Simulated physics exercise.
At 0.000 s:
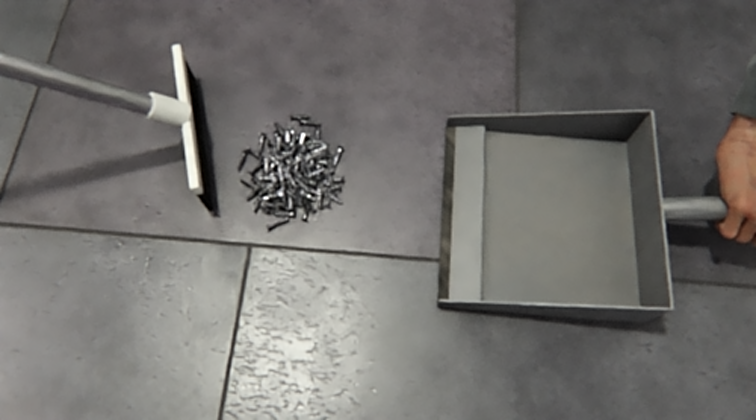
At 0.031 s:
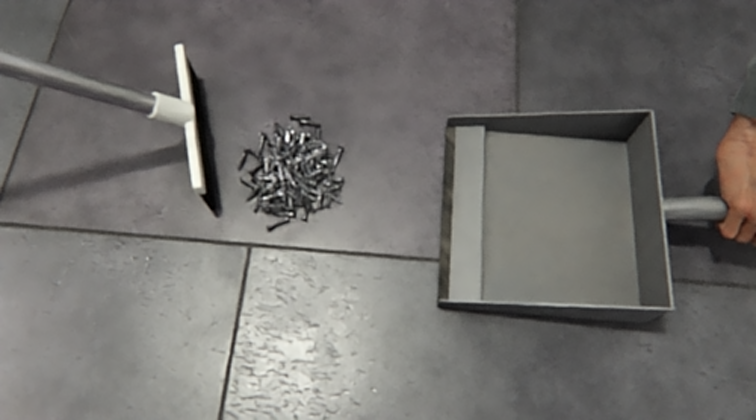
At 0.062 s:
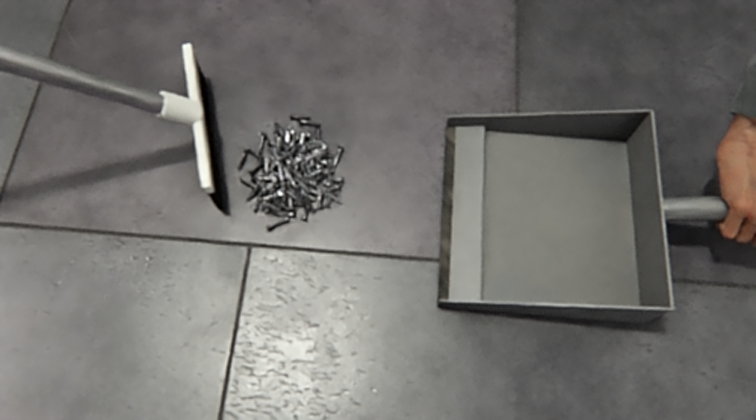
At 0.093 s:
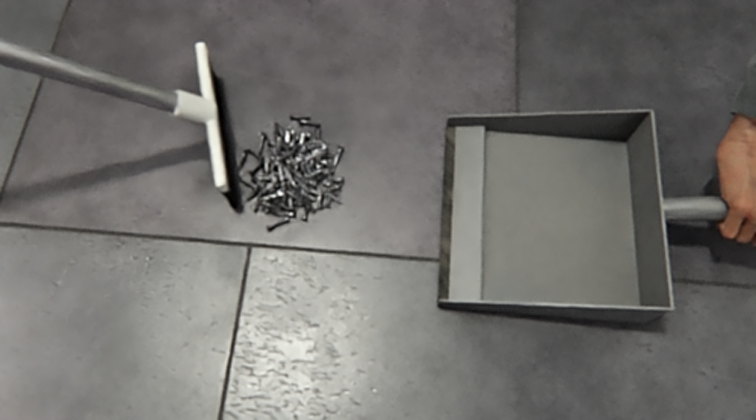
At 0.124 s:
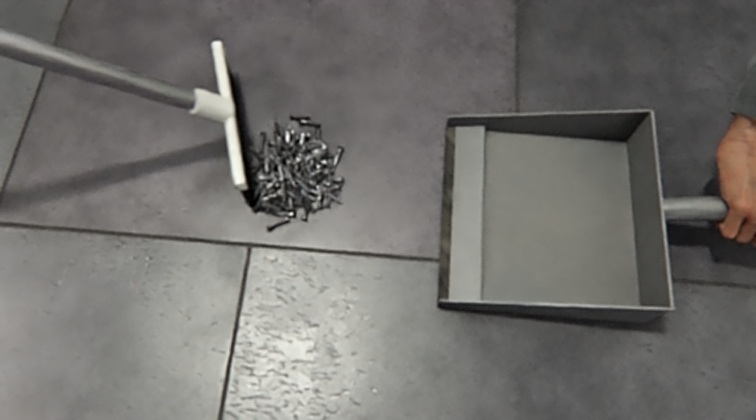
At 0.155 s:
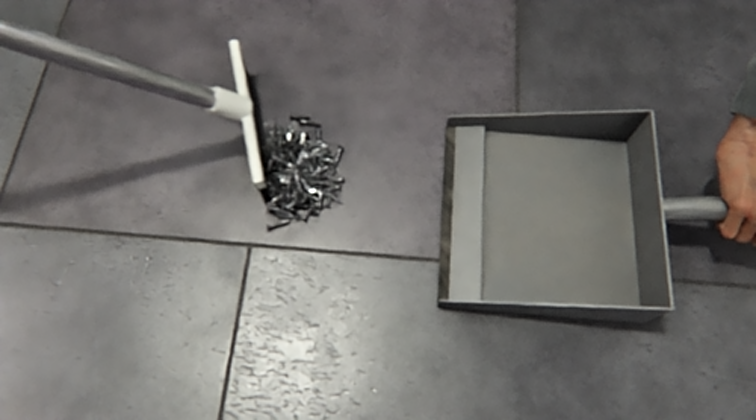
A white-bladed floor squeegee slid slowly rightward across the grey tiles, reached a pile of steel screws and began bunching up its left side, while a hand held a grey dustpan still on the right.
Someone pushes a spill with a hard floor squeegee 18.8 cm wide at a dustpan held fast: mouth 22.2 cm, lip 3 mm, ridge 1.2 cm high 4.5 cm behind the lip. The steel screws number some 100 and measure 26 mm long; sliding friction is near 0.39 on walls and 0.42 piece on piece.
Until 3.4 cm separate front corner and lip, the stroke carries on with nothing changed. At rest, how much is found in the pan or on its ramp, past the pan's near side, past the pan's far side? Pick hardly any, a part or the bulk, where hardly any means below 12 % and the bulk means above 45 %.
Pan: Hardly any; near side: Hardly any; far side: A part.
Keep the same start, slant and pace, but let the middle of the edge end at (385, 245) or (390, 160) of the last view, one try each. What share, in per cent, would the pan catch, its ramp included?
Some 0 in a hundred and 5 in a hundred.
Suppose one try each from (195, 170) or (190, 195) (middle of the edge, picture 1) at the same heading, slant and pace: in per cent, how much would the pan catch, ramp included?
First try about 10 per cent, second about 5 per cent.
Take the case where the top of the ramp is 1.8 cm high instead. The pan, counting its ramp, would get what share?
Roughly 5 per cent.
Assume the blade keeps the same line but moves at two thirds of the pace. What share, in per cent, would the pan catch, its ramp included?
Share: Close to 5 %.
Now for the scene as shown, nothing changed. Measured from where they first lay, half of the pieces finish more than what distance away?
It works out to some 16 cm.
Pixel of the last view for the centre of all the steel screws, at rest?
Roughly (429, 153).
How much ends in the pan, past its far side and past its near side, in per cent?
Pan 5, near side 0, far side 25.
After 0.30 s, middle of the blade 14 cm from the lip; 0 % over the lip, far side 5 %, near side 0 %.
Then, at 0.39 s, middle of the blade 8 cm from the lip; 0 % over the lip, far side 20 %, near side 0 %.
After 0.62 s, middle of the blade 6 cm from the lip; 5 % over the lip, far side 25 %, near side 0 %.
In the end, at 1.7 s, pan 5 %, near side 0 %, far side 25 %, in front of the lip or behind the blade 70 %.
